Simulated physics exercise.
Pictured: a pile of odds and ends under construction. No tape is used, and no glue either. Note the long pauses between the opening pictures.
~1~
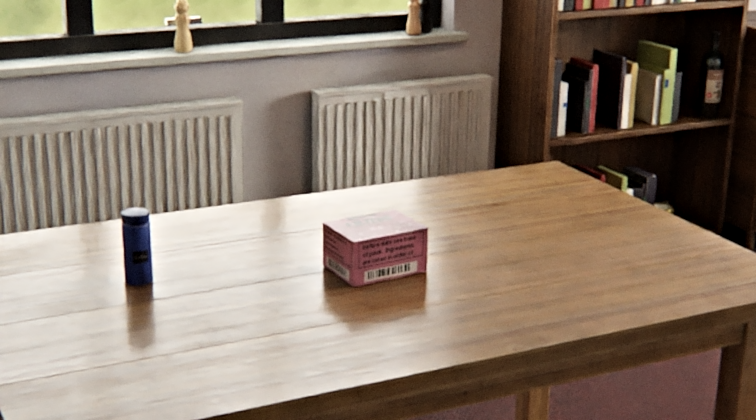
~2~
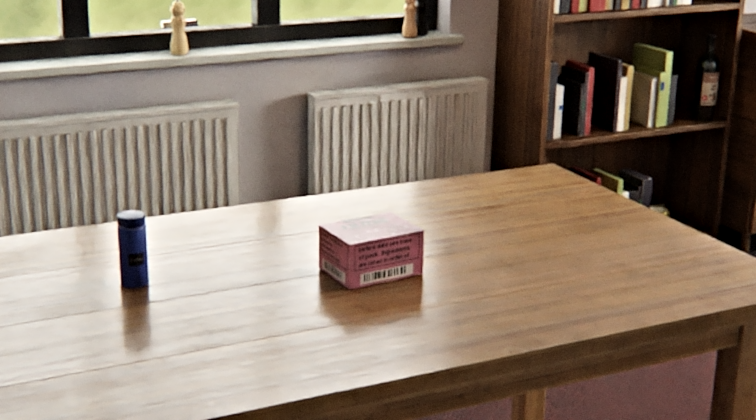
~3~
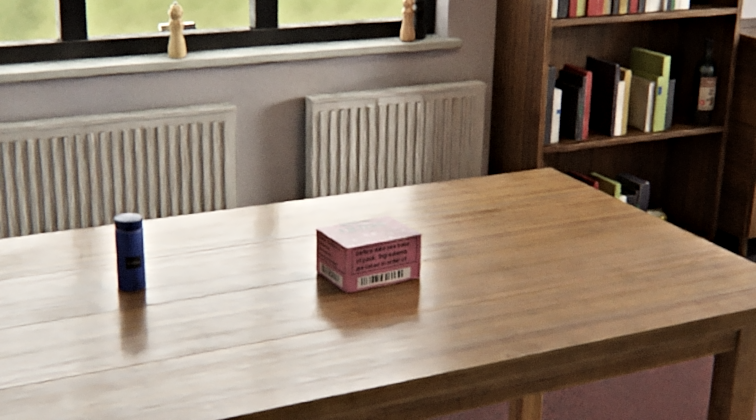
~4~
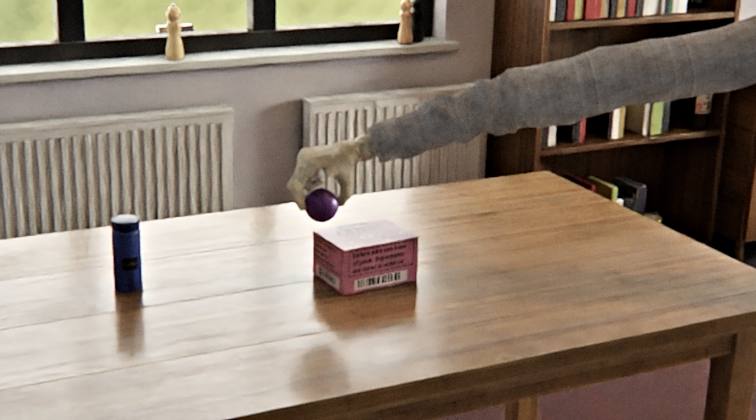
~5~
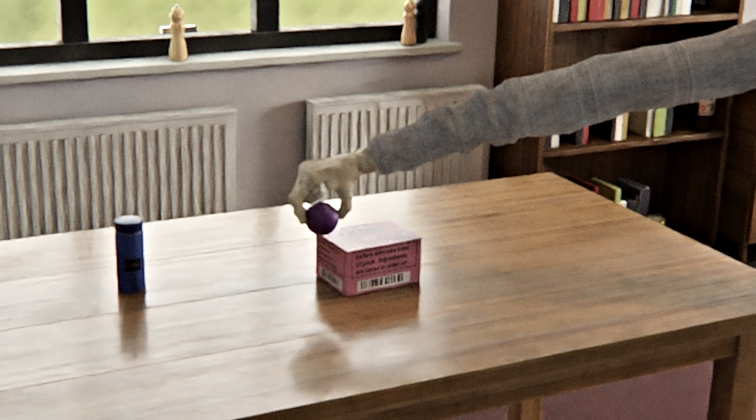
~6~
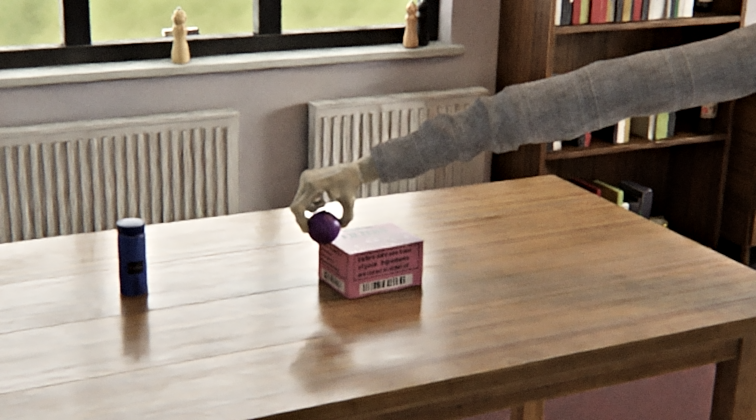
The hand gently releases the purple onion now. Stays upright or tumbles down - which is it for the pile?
The pile tumbles down.
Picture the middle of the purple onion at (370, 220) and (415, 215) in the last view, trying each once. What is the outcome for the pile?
First attempt - it does not fall; second attempt - it comes down.
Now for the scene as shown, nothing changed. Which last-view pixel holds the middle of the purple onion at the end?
Near (303, 277).
Then, 0.30 s on from there, purple onion now fallen.
Then, 2.00 s on from there, nothing new.
In the end, fallen, purple onion; the other 2 unmoved. At the end, from the last picture's camera, purple onion near (303, 277). The pile loses its balance.
